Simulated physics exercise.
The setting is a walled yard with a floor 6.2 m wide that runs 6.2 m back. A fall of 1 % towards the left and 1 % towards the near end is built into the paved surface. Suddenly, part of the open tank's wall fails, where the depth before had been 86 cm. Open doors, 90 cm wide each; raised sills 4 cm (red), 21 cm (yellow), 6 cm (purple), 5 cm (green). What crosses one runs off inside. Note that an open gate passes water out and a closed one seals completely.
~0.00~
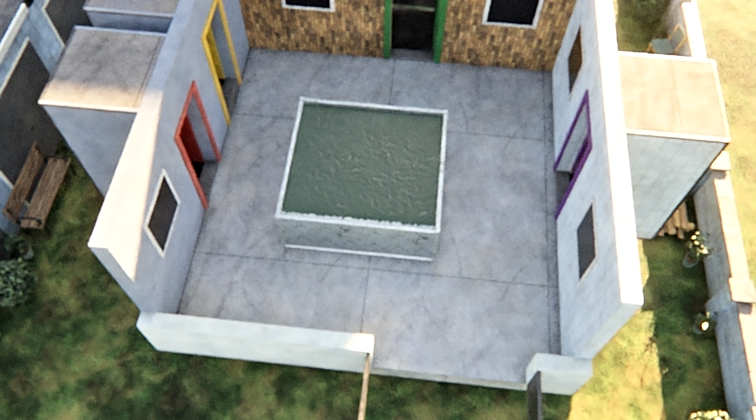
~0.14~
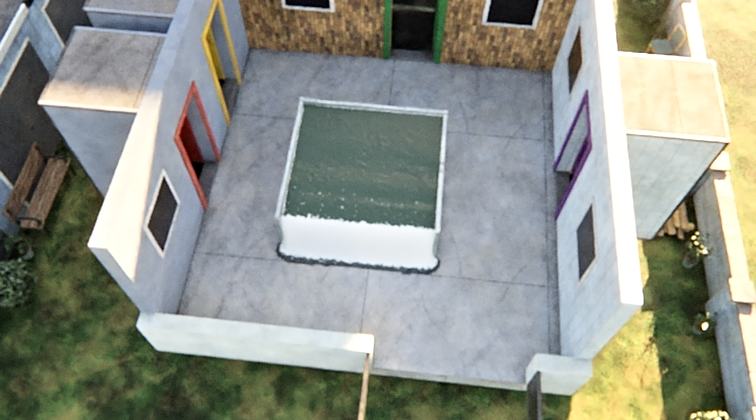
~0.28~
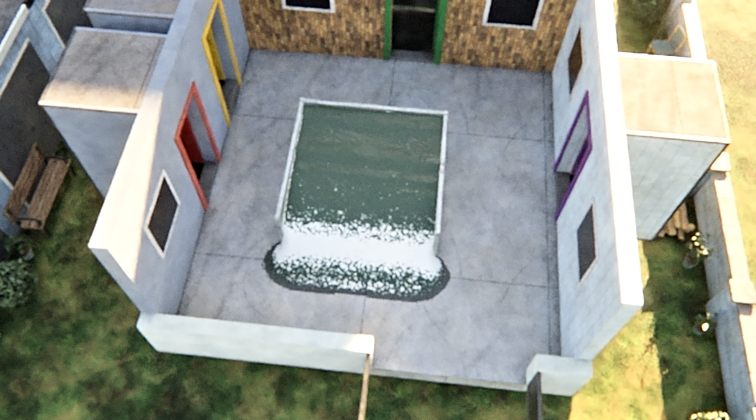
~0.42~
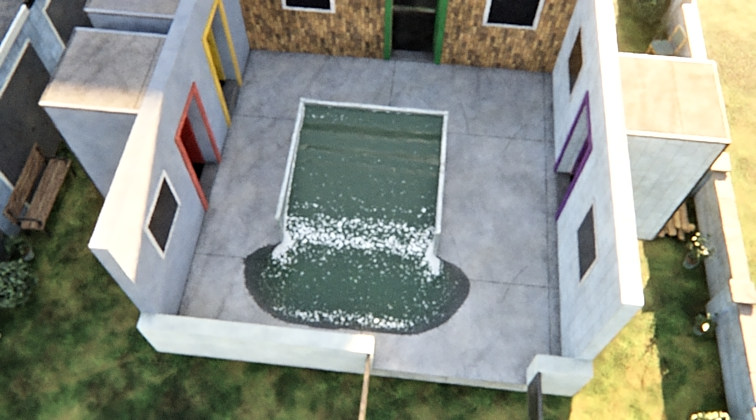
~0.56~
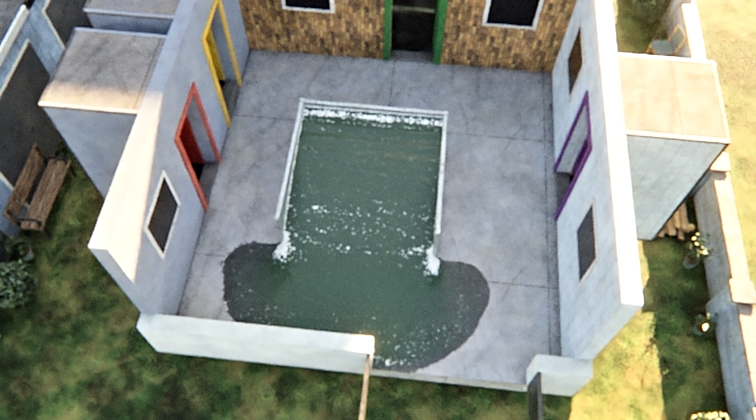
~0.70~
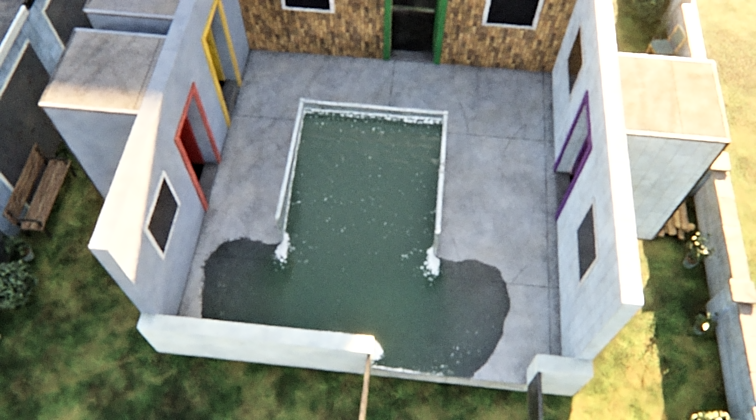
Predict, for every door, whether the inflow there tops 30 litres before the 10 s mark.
Prediction: At the red door it tops 30 litres; at the yellow door it falls short of 30 litres; at the purple door it falls short of 30 litres; at the green door it falls short of 30 litres.
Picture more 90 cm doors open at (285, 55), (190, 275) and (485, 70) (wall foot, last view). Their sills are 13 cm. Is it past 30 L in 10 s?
Per doorway, in order: Sufficient / sufficient / insufficient.
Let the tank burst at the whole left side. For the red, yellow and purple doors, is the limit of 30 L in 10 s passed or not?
Note: Red beyond the mark, yellow beyond the mark, purple beyond the mark.
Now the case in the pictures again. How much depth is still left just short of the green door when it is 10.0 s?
4.5 cm or so.
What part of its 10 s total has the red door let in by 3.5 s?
Roughly 10%.
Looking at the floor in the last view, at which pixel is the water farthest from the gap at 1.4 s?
Near (559, 372).
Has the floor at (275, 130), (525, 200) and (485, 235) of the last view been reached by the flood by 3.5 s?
Listed in sequence, the spots are drenched, bone dry and bone dry.
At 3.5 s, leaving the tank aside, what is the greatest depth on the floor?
I'd say near 38 centimetres.
After 1.4 s water covers 30 % of the floor and is deepest (64 cm) near (330, 337); red door not reached, yellow door not reached, purple door not reached, green door not reached.
After 2.2 s water covers 35 % of the floor and is deepest (66 cm) near (173, 332); red door 7 cm at the sill, 0 L in, yellow door not reached, purple door not reached, green door not reached.
After 3.5 s water covers 60 % of the floor and is deepest (38 cm) near (173, 332); red door 11 cm at the sill, 11 L in, yellow door 6 cm at the sill, 0 L in, purple door not reached, green door not reached.
After 6.0 s water covers 95 % of the floor and is deepest (22 cm) near (233, 111); red door 9 cm at the sill, 54 L in, yellow door 21 cm at the sill, 2 L in, purple door 2 cm at the sill, 0 L in, green door 6 cm at the sill, 0 L in.
After 10.0 s water covers 100 % of the floor and is deepest (12 cm) near (207, 207); red door 11 cm at the sill, 100 L in, yellow door 9 cm at the sill, 3 L in, purple door 8 cm at the sill, 10 L in, green door 5 cm at the sill, 3 L in.
